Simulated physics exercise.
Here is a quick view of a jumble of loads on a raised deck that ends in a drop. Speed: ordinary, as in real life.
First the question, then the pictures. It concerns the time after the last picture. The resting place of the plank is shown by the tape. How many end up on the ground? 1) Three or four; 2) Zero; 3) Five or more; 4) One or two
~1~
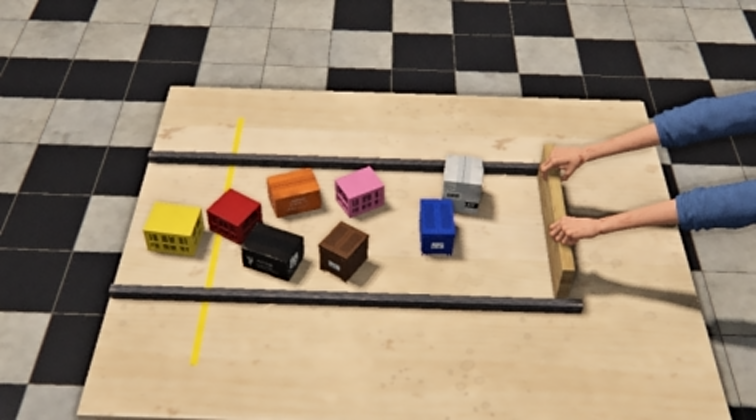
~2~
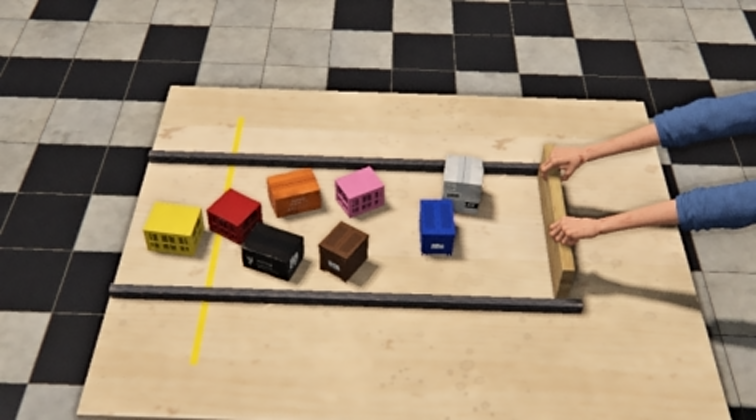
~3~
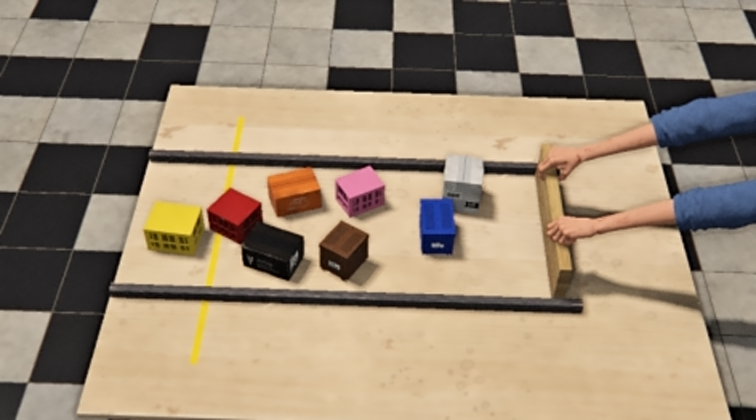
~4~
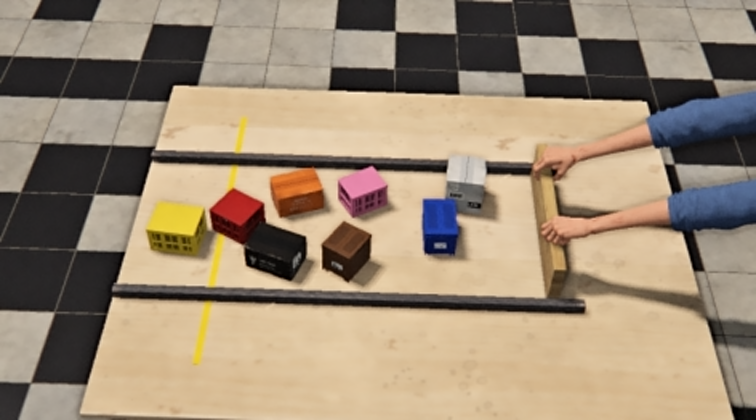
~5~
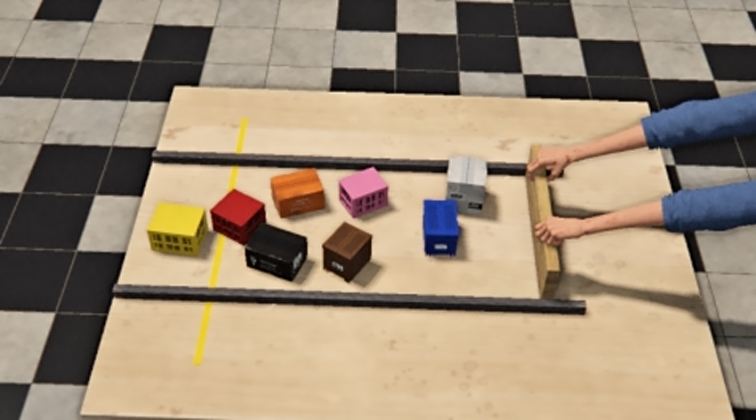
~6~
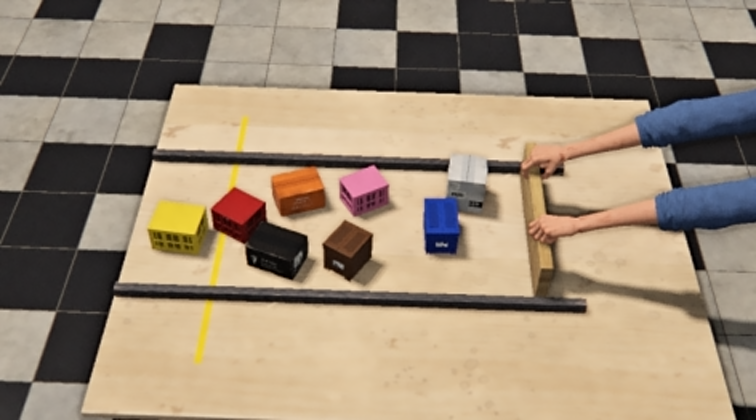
(4) One or two.
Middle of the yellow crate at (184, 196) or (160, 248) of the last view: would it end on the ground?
First place: It goes off; second place: It goes off.
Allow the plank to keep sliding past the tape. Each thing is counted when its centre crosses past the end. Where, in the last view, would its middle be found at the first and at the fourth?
The middle is near (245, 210) first and near (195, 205) after.
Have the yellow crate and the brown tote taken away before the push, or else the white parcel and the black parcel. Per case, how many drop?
Tally per try: 1 / 1.
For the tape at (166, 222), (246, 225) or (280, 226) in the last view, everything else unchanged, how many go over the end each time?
Respectively 5, 0 and 0.
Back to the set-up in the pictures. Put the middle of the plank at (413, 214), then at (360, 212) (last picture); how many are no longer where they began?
The count reaches 3 first and 5 second.
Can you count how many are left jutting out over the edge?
It's 0.
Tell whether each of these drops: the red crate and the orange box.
Result - red crate: Up; orange box: Gone.
Early on, none off yet; yellow crate at rest near (179, 228); red crate at rest near (239, 215); black parcel at rest near (277, 250).
A while later, none off yet; yellow crate at rest near (179, 228); red crate moving near (237, 216); black parcel travelled a little near (263, 250).
Finally, the number that fall off is one or two; lost, orange box and yellow crate.
